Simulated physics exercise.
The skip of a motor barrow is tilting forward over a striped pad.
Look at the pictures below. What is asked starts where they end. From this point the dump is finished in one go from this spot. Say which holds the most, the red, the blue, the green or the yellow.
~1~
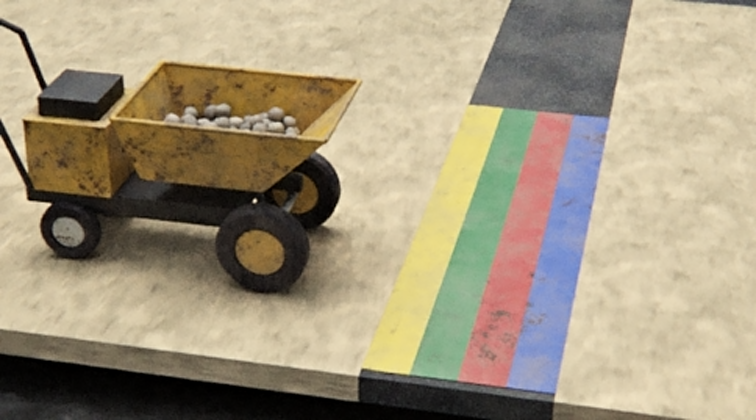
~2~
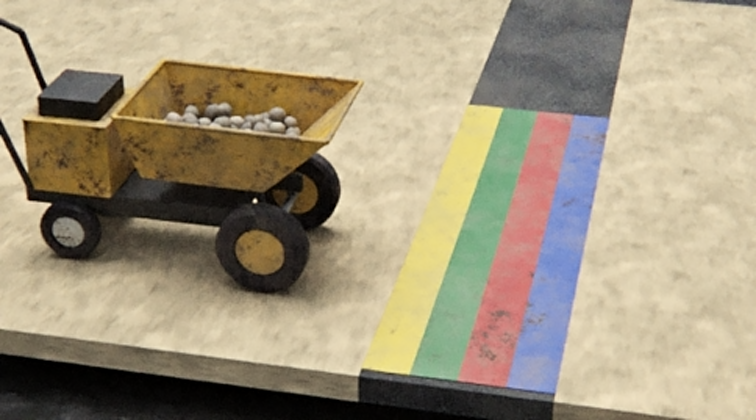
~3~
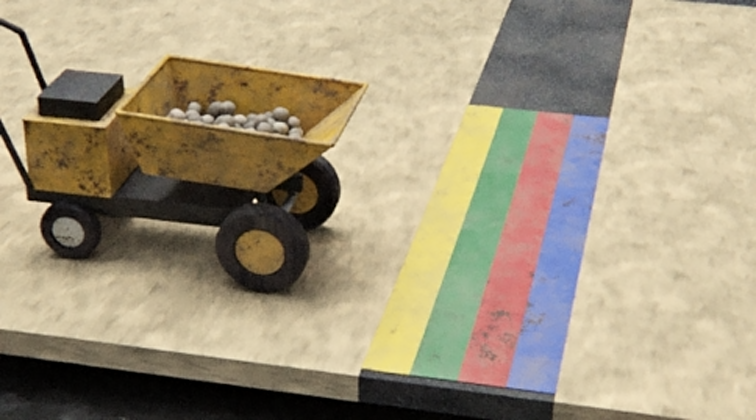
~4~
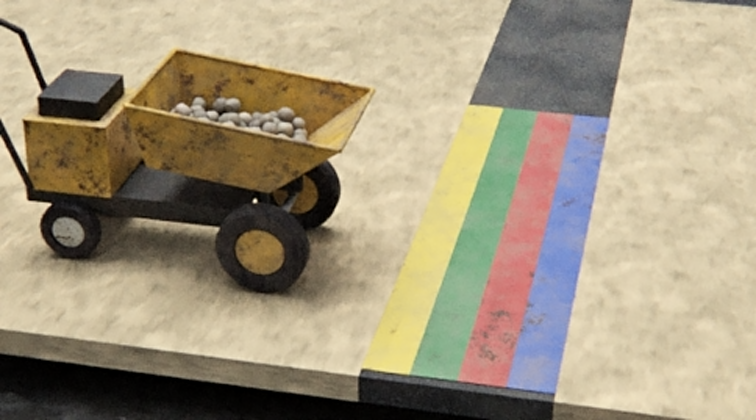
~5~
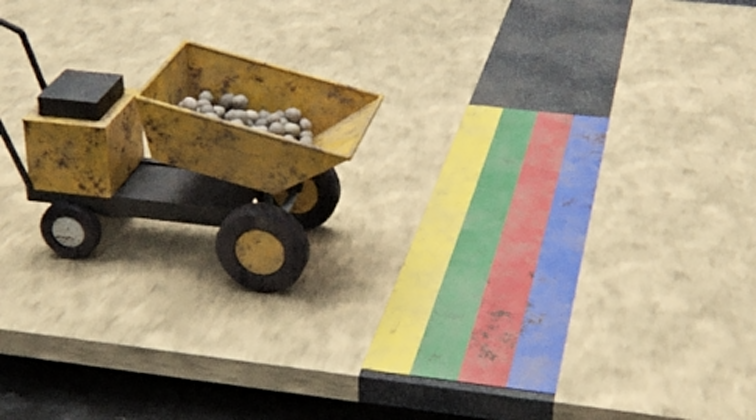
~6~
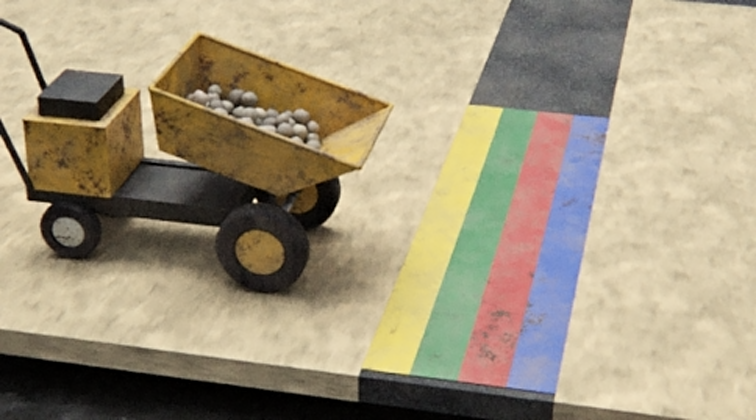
I would say the green one.
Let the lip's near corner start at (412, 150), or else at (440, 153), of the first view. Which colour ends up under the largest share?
First spot: The blue strip; second spot: The blue one.
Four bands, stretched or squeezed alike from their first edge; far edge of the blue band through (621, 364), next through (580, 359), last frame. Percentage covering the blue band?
First case 0 per cent, second case 0 per cent.
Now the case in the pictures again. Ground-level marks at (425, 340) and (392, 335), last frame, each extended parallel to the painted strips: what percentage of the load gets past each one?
Close to 70 and 90 per cent respectively.
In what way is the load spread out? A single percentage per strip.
Shares by strip - yellow: 15 per cent; green: 35 per cent; red: 20 per cent; blue: 10 per cent.
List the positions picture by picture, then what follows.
Lip of the skip (325, 141), level; top of the load (211, 130), river pebbles; yellow strip (400, 332); green strip (446, 338); red strip (493, 344); blue strip (540, 350), in the first frame.
Lip of the skip (327, 143), level; top of the load (193, 133), in the second frame.
Lip of the skip (332, 146), tipped barely; top of the load (197, 130), in the third frame.
Lip of the skip (339, 151), tipped a little; top of the load (202, 126), in the fourth frame.
Lip of the skip (349, 158), tipped a little; top of the load (190, 121), in the fifth frame.
Lip of the skip (359, 168), tipped clearly; top of the load (199, 115); yellow strip (400, 332); green strip (446, 338); red strip (493, 344); blue strip (540, 350), in the sixth frame.
Just after the last frame, skip tipped steeply; every one in the skip.
A moment on, skip tipped right over; the larger part in the skip; about a tenth over the yellow strip; about a tenth over the green strip.
Further on, skip tipped right over; about a tenth in the skip; roughly a quarter over the yellow strip; roughly a third over the green strip; roughly a quarter over the red strip; about a tenth over the blue strip; just a few off the paint.
When it is over, skip tipped right over; about a tenth in the skip; roughly a quarter over the yellow strip; roughly a third over the green strip; roughly a quarter over the red strip; about a tenth over the blue strip; about a tenth off the paint.
